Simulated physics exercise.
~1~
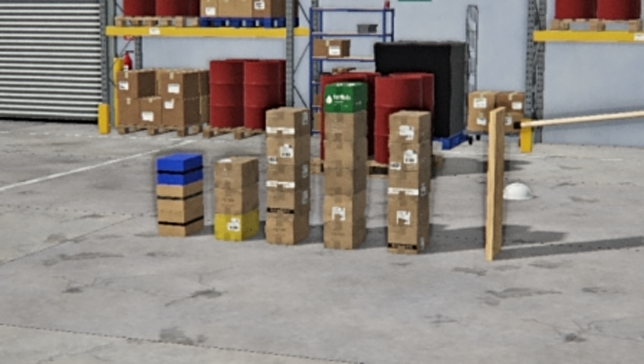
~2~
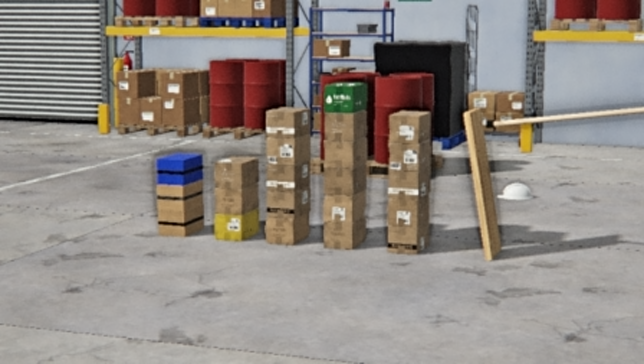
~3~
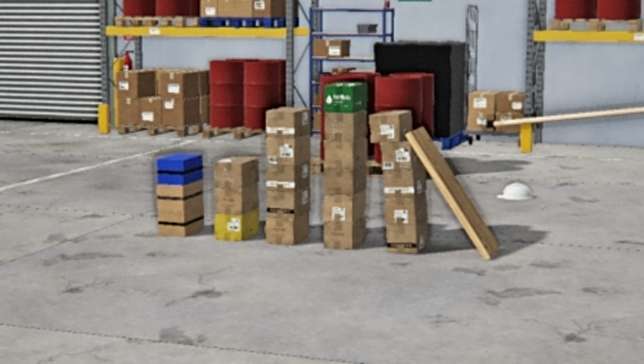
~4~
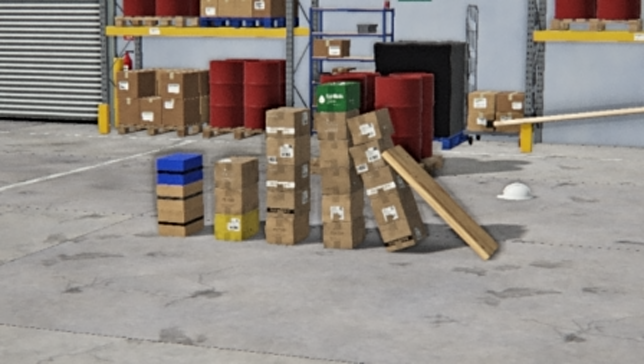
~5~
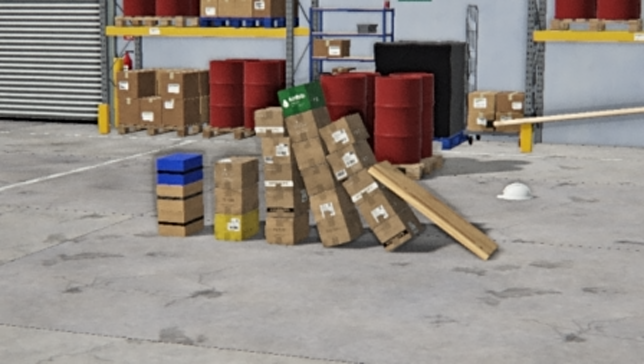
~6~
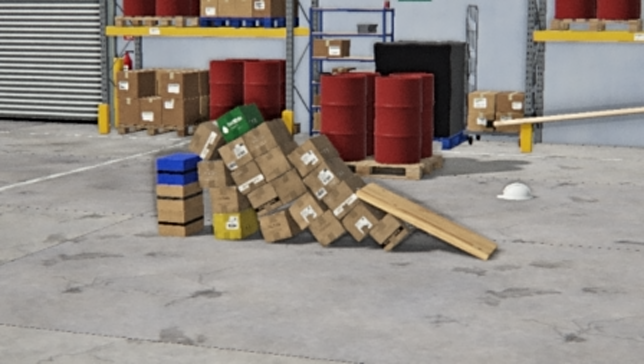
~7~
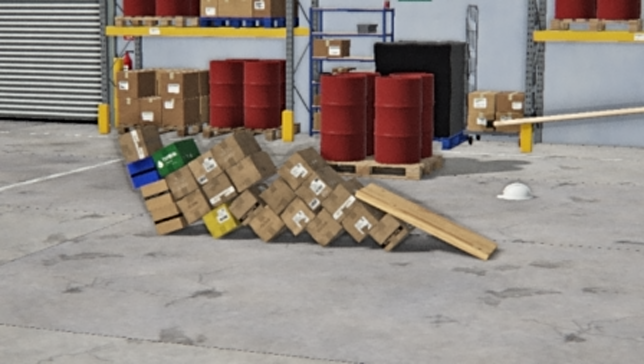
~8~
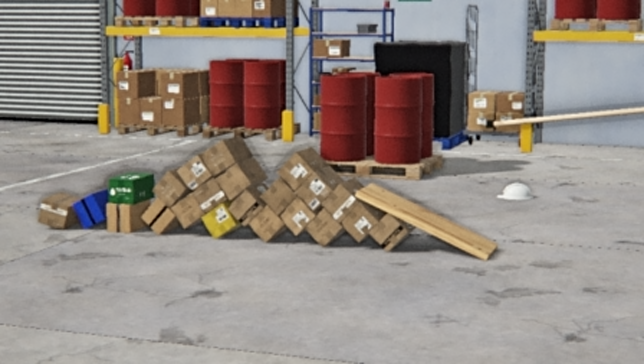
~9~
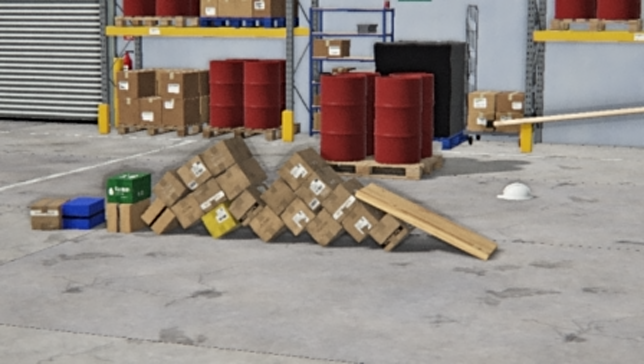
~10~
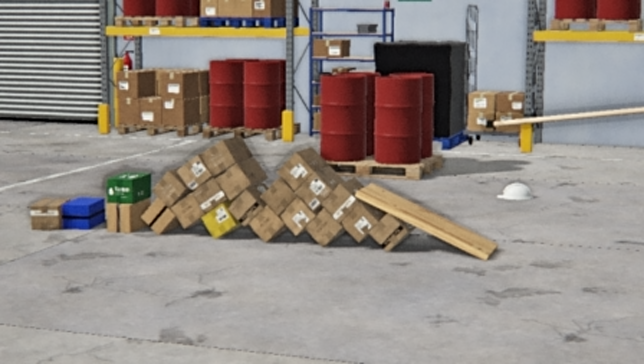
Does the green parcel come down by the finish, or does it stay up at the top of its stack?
The green parcel comes down. It is carried left as the stacks topple and ends up low, resting on a brown parcel at the left of the heap.
We see a pole nudge an upright board on a warehouse floor so that it tips left into a row of five parcel stacks, which topple leftward one after another, leaving a slanting heap under the board, with the green parcel resting low on a brown one near blue at the left.
